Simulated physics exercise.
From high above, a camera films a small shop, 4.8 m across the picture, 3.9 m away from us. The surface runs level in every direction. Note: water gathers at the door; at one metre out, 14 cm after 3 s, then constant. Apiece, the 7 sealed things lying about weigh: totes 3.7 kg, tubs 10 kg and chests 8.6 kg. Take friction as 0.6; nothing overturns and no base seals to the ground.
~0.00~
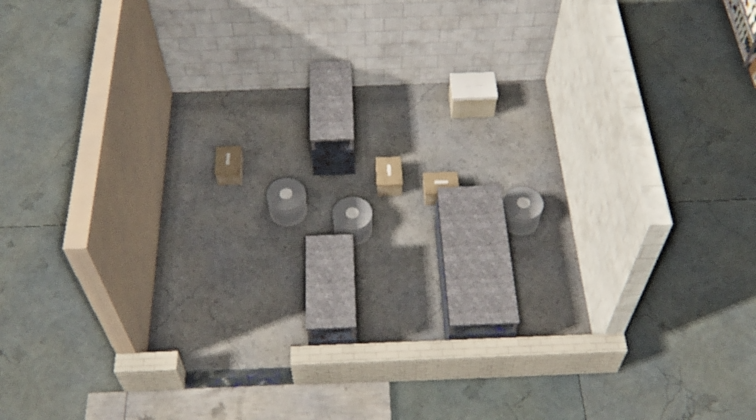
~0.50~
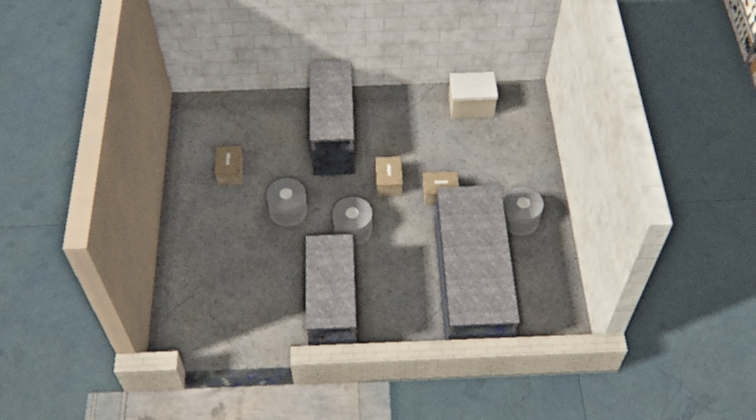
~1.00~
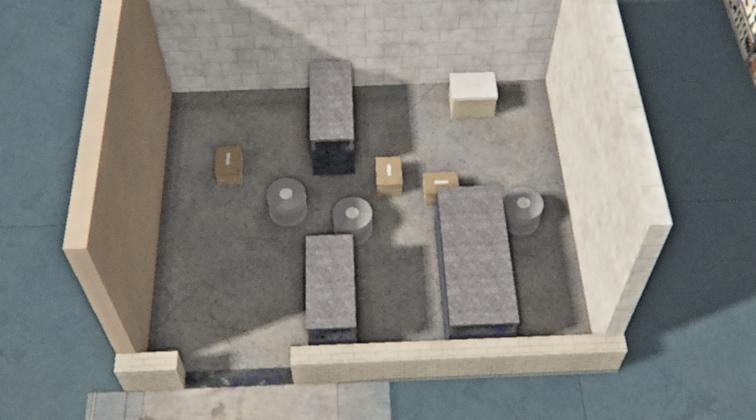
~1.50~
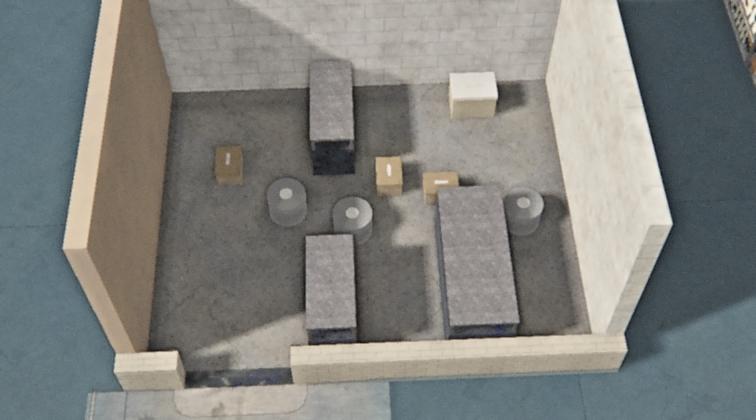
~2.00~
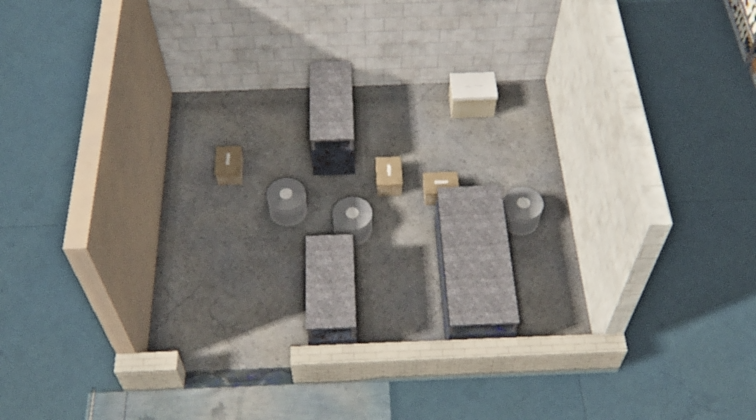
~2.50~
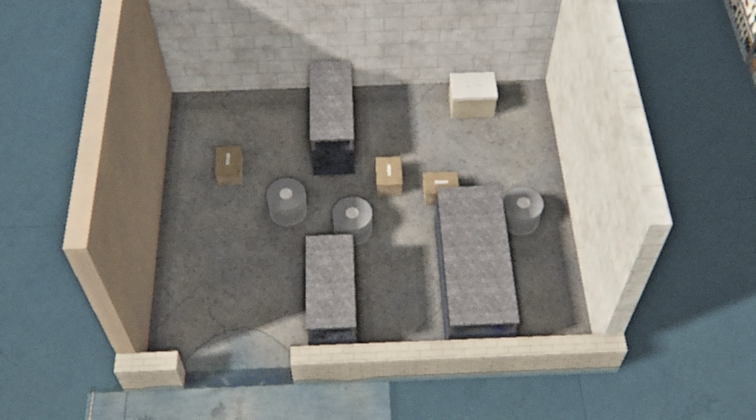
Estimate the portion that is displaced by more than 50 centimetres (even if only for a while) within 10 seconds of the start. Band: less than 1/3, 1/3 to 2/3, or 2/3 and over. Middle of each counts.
Band: Less than 1/3.
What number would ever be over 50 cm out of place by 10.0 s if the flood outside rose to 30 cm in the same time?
6.
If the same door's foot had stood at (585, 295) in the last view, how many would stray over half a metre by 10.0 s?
That would give 2.
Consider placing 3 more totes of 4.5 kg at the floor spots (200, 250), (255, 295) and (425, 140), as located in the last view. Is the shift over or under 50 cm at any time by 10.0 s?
Result, in listed order: Exceeded / exceeded / not exceeded.
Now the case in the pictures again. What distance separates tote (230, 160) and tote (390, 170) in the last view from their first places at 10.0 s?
They've ended up 140 cm and 30 cm away, in that order.
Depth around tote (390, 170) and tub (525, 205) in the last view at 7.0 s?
I'd estimate 2 cm for the first and 0 cm for the second.
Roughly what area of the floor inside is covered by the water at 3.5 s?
Around 2.0 m2 of it.
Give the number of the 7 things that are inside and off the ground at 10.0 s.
By my count, 2.
After 3.5 s 0 of 7 are over 50 cm from their spots; 0 afloat.
After 4.5 s 0 of 7 are over 50 cm from their spots; 0 afloat.
After 7.0 s 1 of 7 are over 50 cm from their spots; 1 afloat.
After 10.0 s 1 of 7 are over 50 cm from their spots, and 1 have been at some point; 2 afloat.
